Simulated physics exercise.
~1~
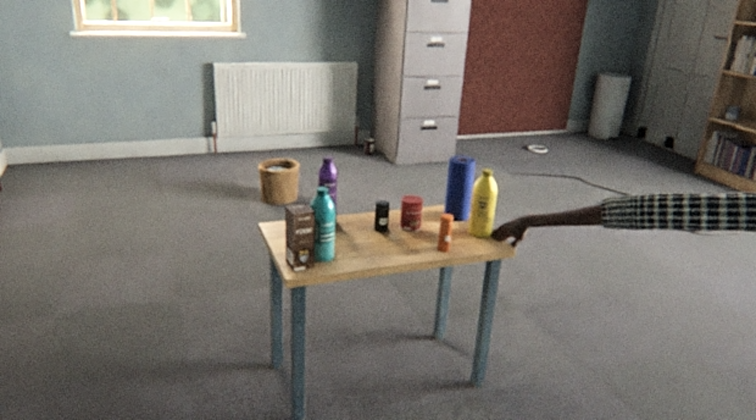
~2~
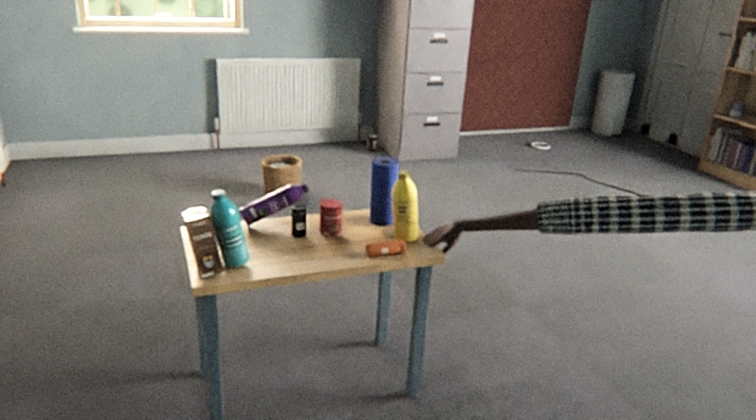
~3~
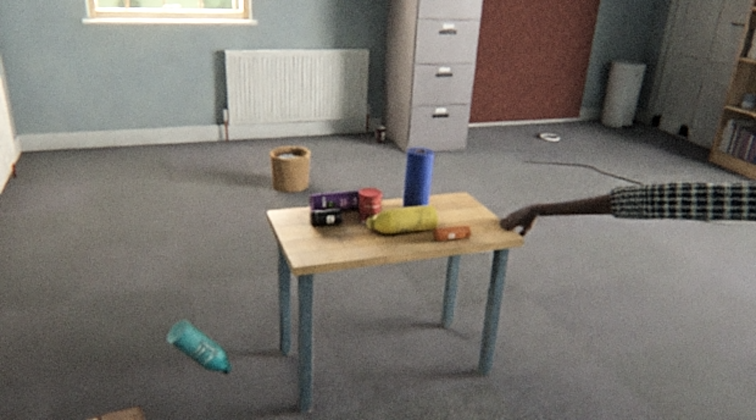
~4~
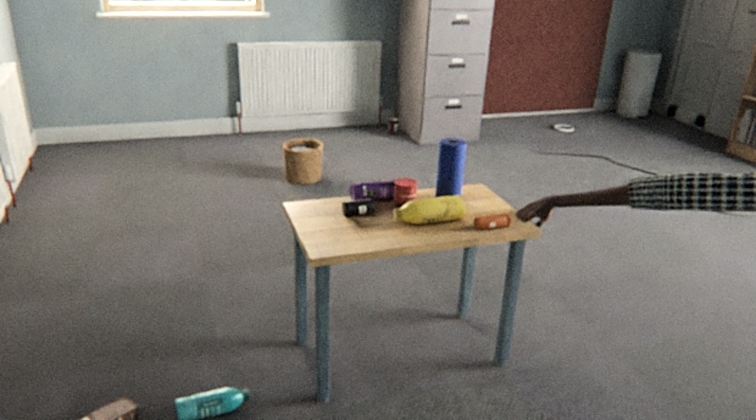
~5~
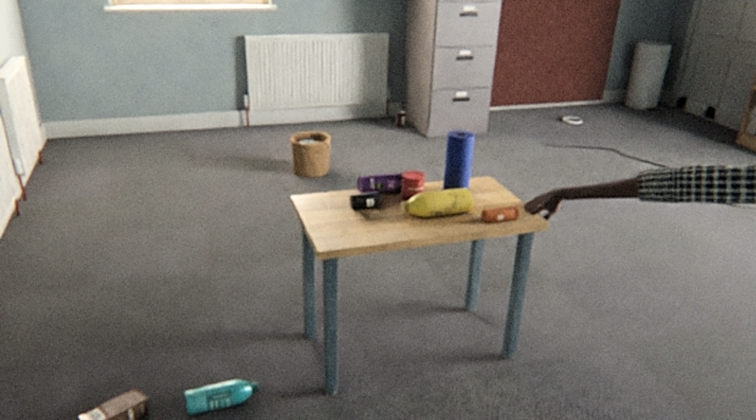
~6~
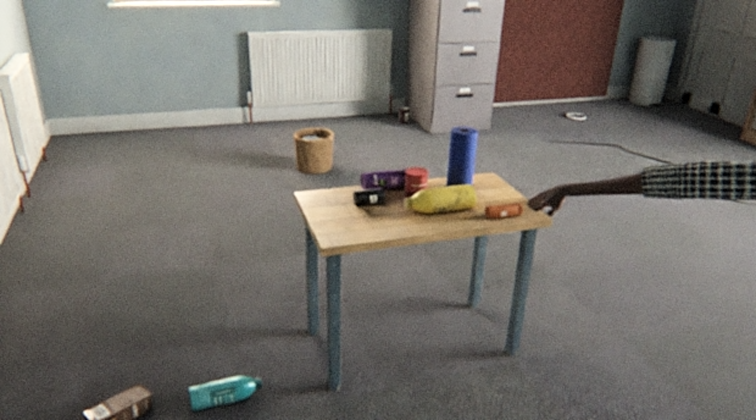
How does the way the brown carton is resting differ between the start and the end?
At the start the brown carton stands upright on the table. By the end it is lying on its side on the floor.
Table jerking left then right under a hand, toppling several containers and leaving a turquoise bottle and brown carton on the floor.
